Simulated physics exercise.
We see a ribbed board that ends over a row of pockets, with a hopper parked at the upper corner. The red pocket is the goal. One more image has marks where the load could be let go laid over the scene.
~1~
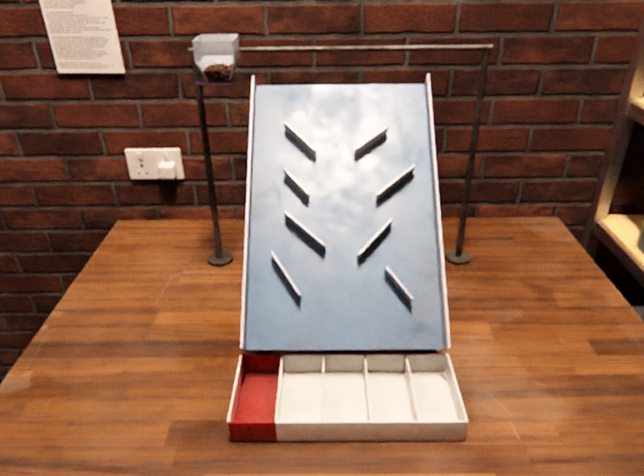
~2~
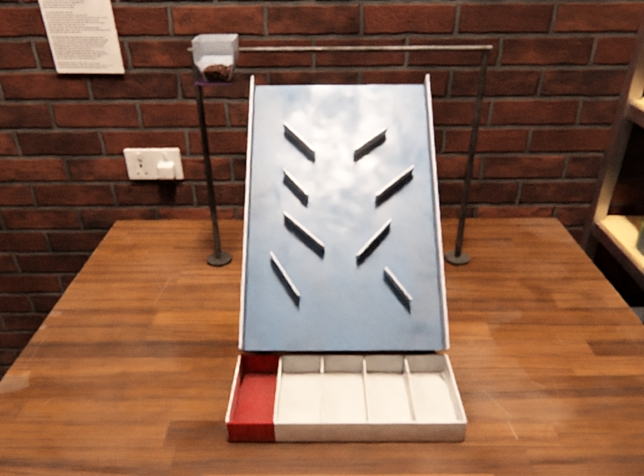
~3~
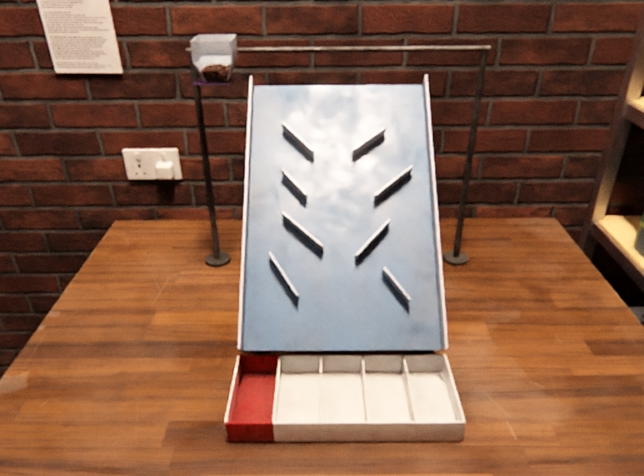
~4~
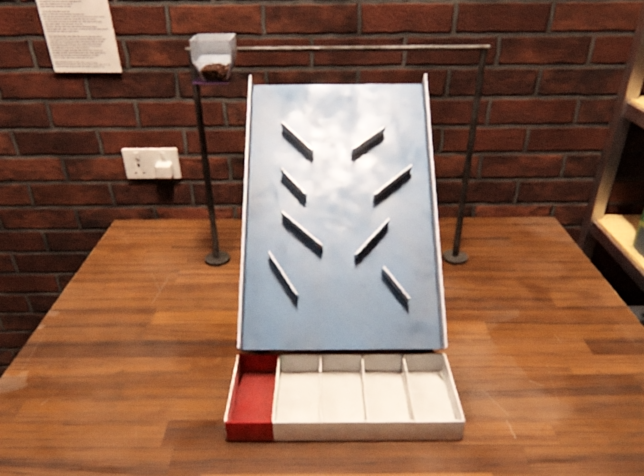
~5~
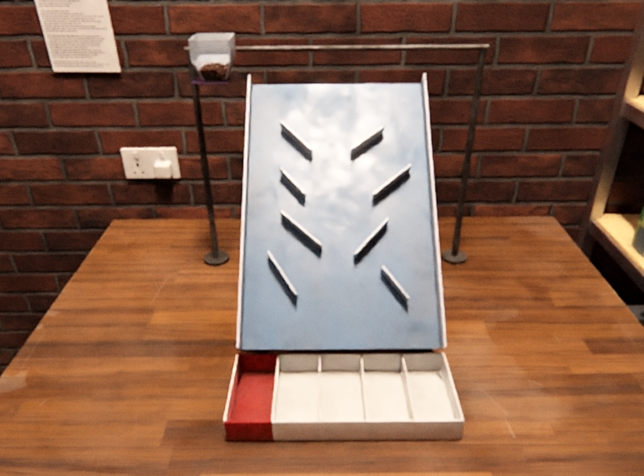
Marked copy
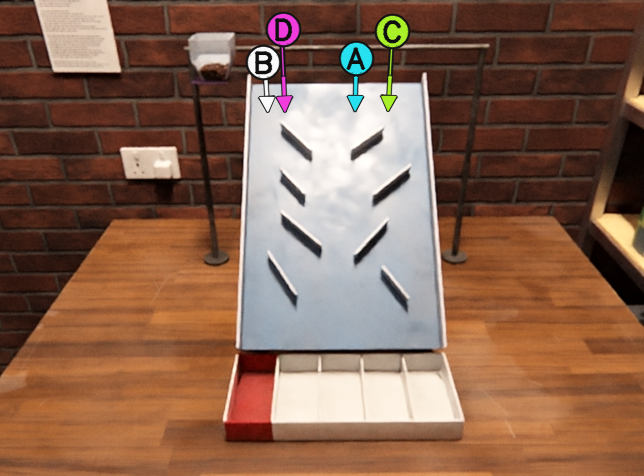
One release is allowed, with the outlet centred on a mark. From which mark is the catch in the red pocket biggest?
The answer is mark B.
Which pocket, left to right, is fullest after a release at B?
It is the first one.
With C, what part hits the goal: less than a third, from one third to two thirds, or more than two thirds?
Mark C gives less than a third.
On the marked copy, mark A meets the board at (355, 105); mark B meets the board at (267, 106); mark C meets the board at (388, 105); mark D meets the board at (284, 106).
With A, none at all in the red pocket, close to two thirds in other pockets, close to a third outside the box.
With B, close to a third in the red pocket, close to a quarter in other pockets, close to half outside the box.
With C, only a few in the red pocket, close to half in other pockets, close to half outside the box.
With D, close to a quarter in the red pocket, close to half in other pockets, close to a third outside the box.
